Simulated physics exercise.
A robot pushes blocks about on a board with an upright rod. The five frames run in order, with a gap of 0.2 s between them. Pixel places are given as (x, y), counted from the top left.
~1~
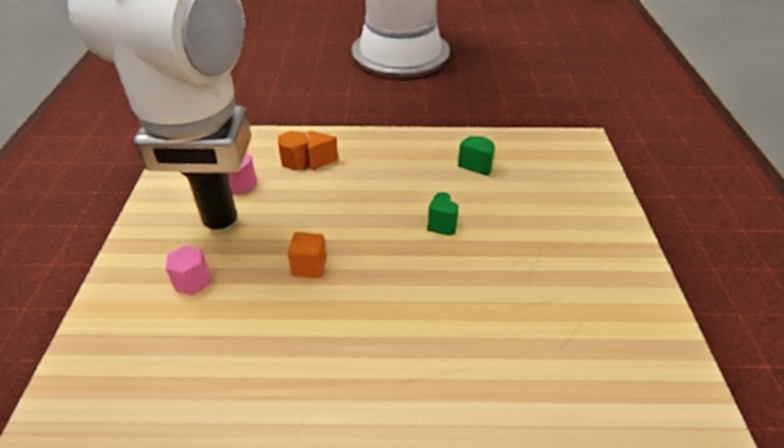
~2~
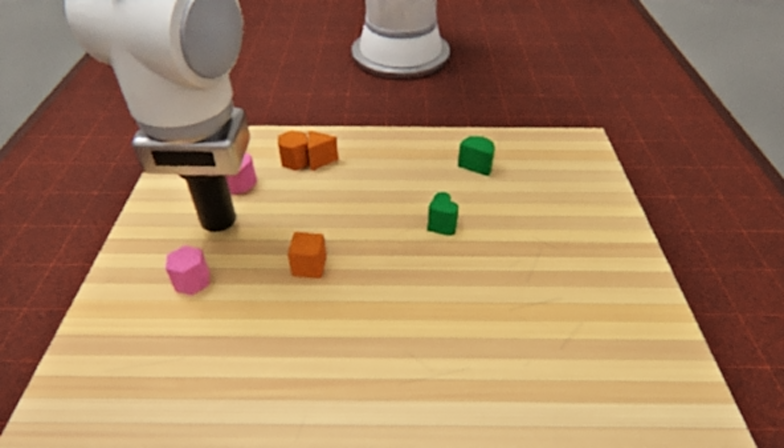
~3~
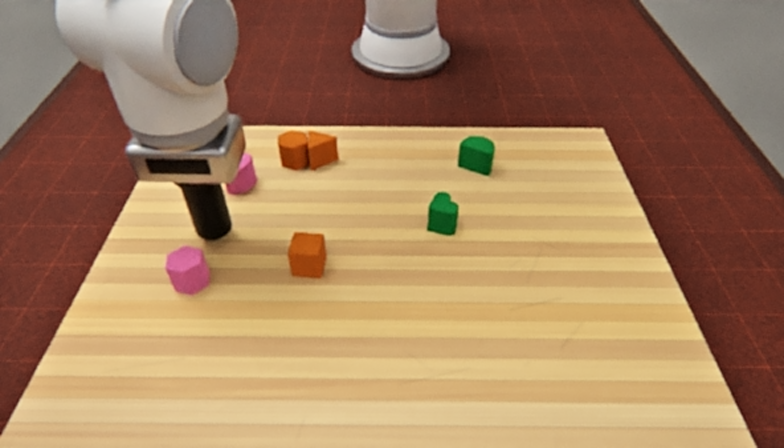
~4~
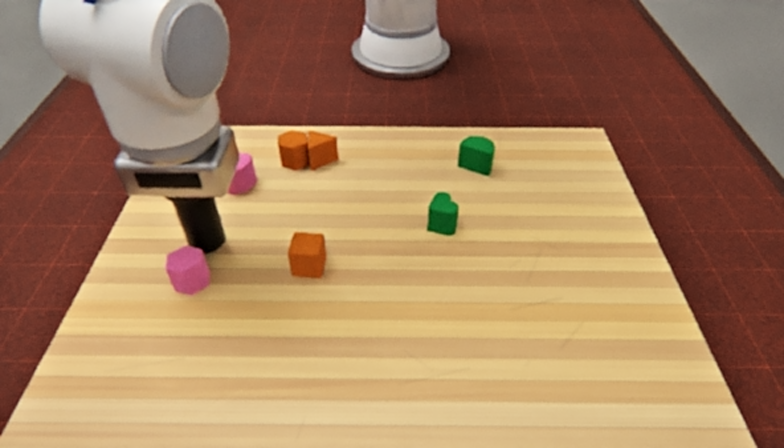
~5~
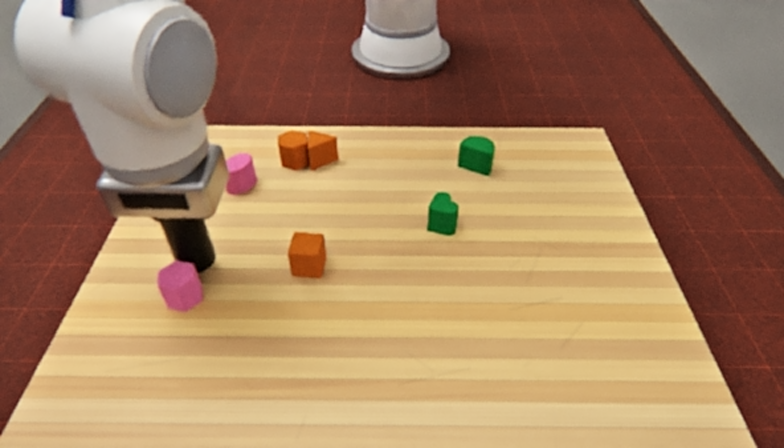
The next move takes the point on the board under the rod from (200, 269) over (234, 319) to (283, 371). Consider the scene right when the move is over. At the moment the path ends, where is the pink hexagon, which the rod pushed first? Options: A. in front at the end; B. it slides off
(B)
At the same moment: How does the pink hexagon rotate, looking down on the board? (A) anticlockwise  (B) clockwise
Choice B: Clockwise.
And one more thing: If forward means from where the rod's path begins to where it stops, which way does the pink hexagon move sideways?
So, looking from the first point of the path to the last, the pink hexagon moves rightwards.
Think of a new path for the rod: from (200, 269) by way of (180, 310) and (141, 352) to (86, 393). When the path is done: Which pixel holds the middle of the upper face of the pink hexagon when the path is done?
It sits at (106, 390).
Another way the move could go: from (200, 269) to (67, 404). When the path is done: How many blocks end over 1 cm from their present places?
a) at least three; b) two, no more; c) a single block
I choose c.
On the path given first. One third of the way, rod at (218, 293); pink hexagon at (172, 297), turned 65° clockwise.
Two thirds of the way, rod at (246, 327); pink hexagon at (172, 297), turned 65° clockwise.
At the end, rod at (281, 362); pink hexagon at (172, 297), turned 65° clockwise; orange square unmoved.
